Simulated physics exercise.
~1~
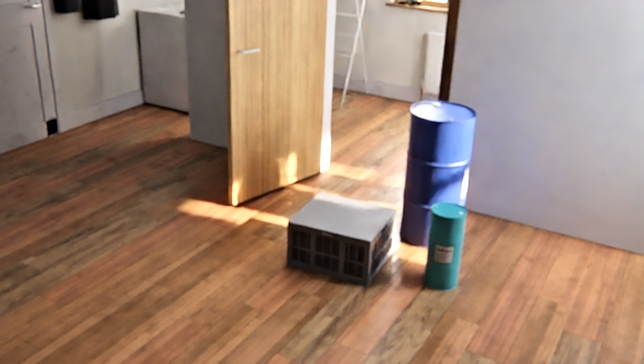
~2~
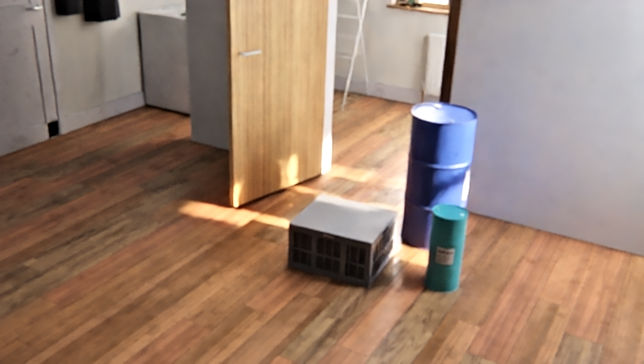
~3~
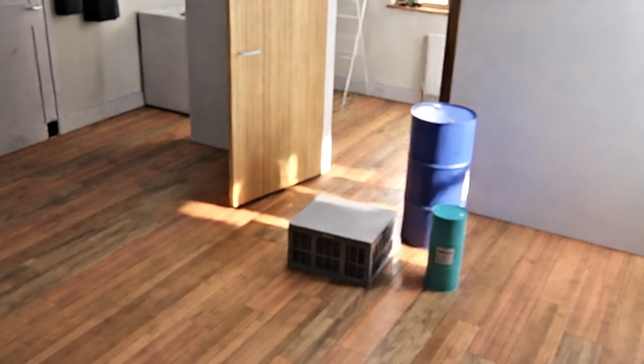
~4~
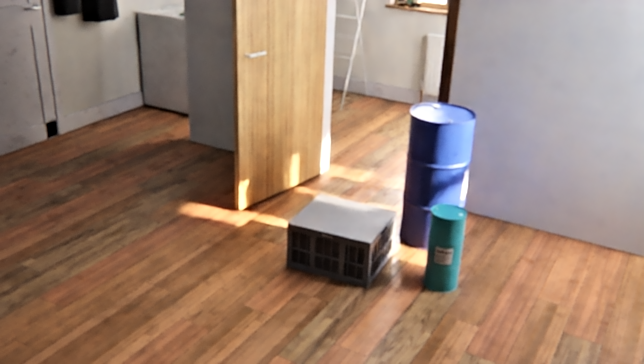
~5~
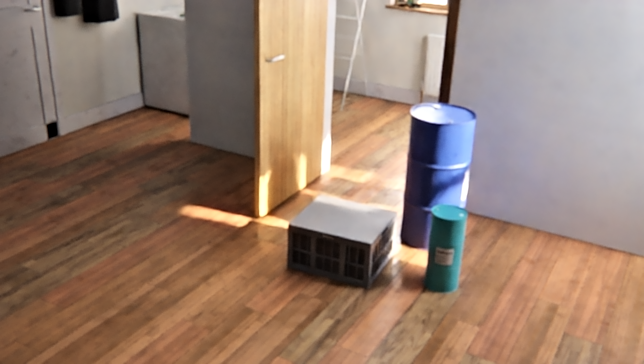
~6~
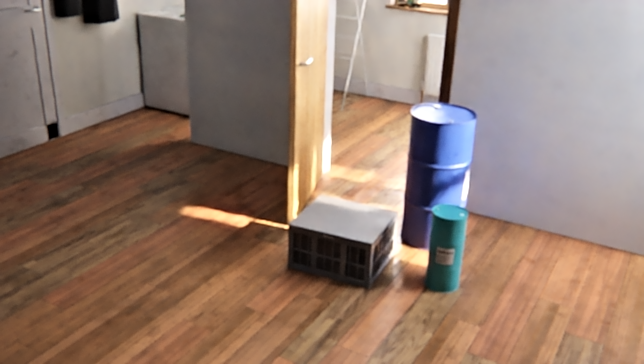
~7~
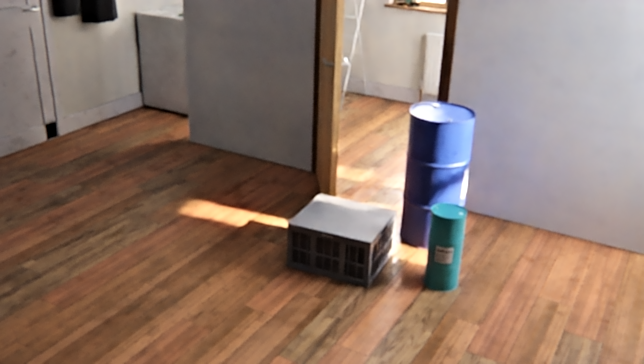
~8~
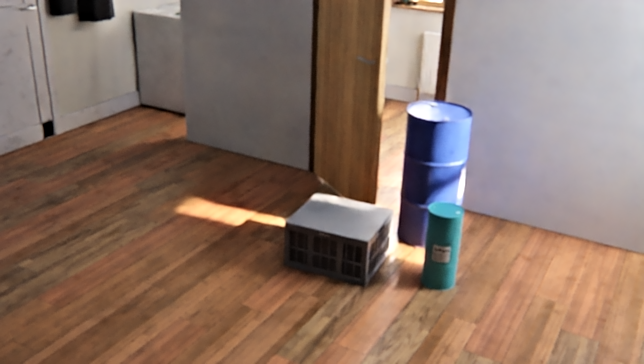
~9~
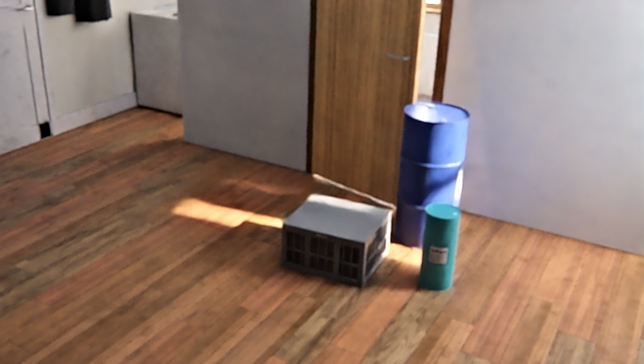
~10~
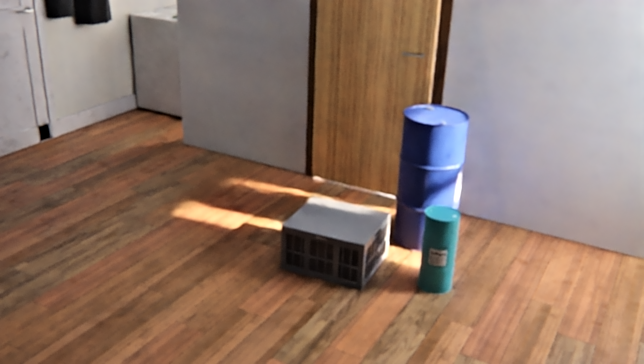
A wooden door swings steadily shut behind a grey chest, blue drum and turquoise canister.
